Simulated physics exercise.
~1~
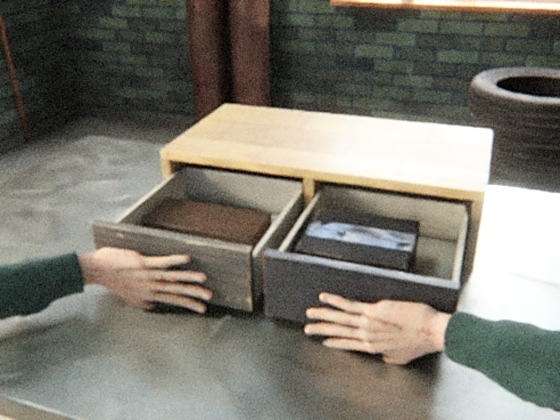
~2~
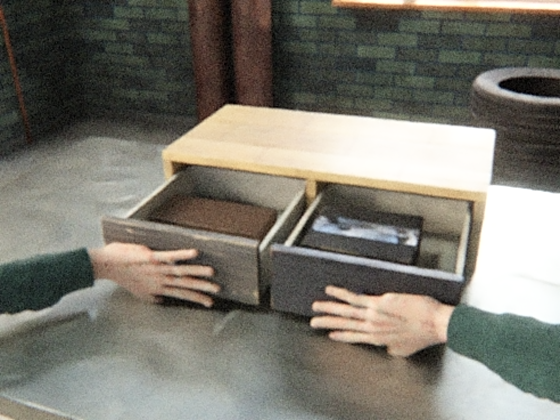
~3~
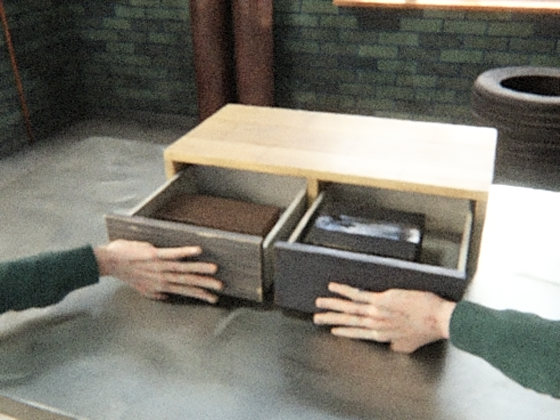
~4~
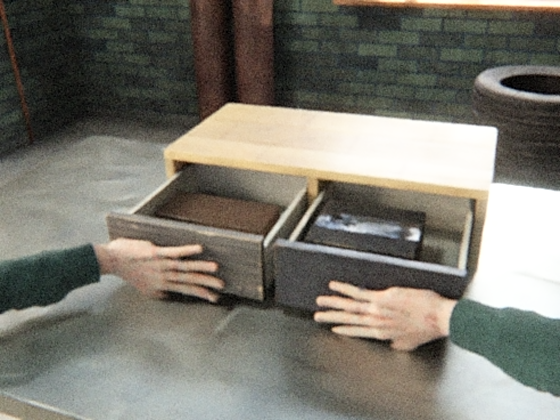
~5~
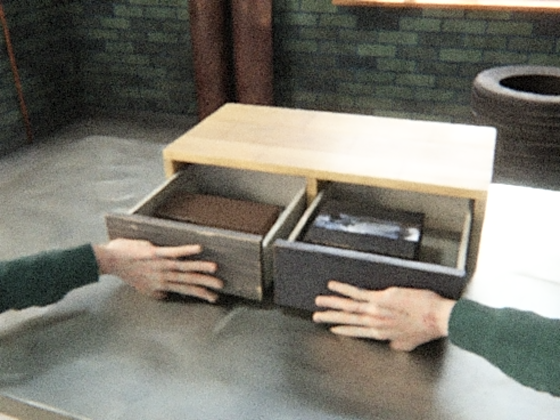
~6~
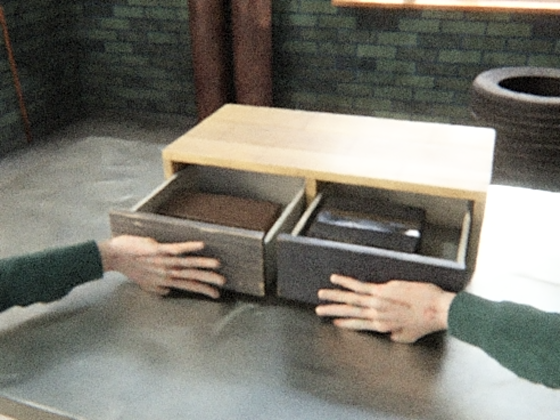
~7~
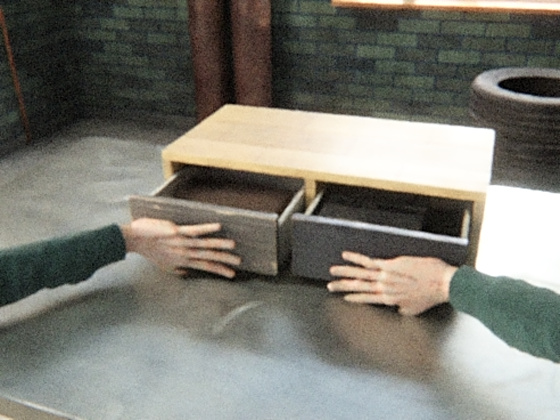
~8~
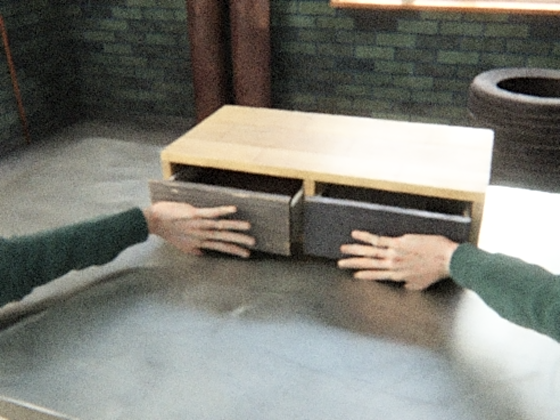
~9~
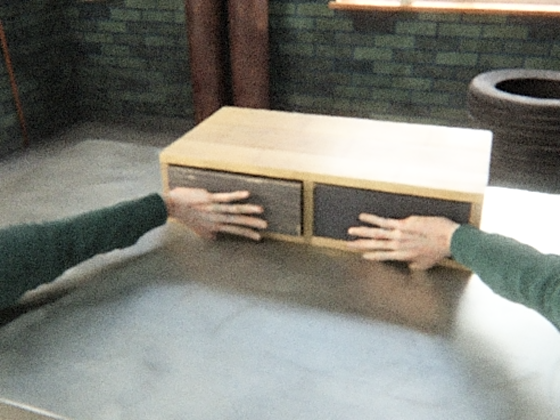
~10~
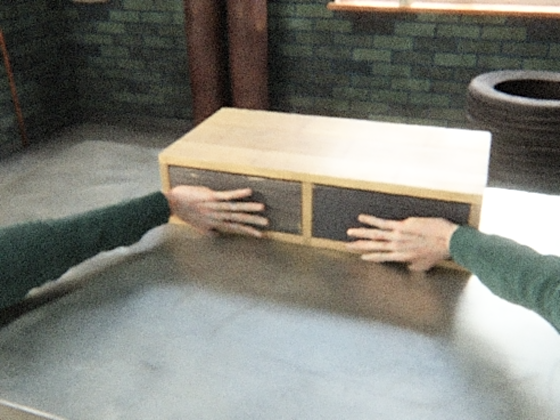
To begin with, a low wooden chest sits on a grey tabletop with both drawers pulled open, a brown brick-like block in the left one and a black box in the right. Two hands in green sleeves rest against the drawer fronts. They ease the drawers in very slightly, then hold almost still for a while. Next the hands push steadily, and both drawers slide inward together, the block and box disappearing from sight under the top. Finally, both drawers are fully shut, with the hands still resting on their fronts.
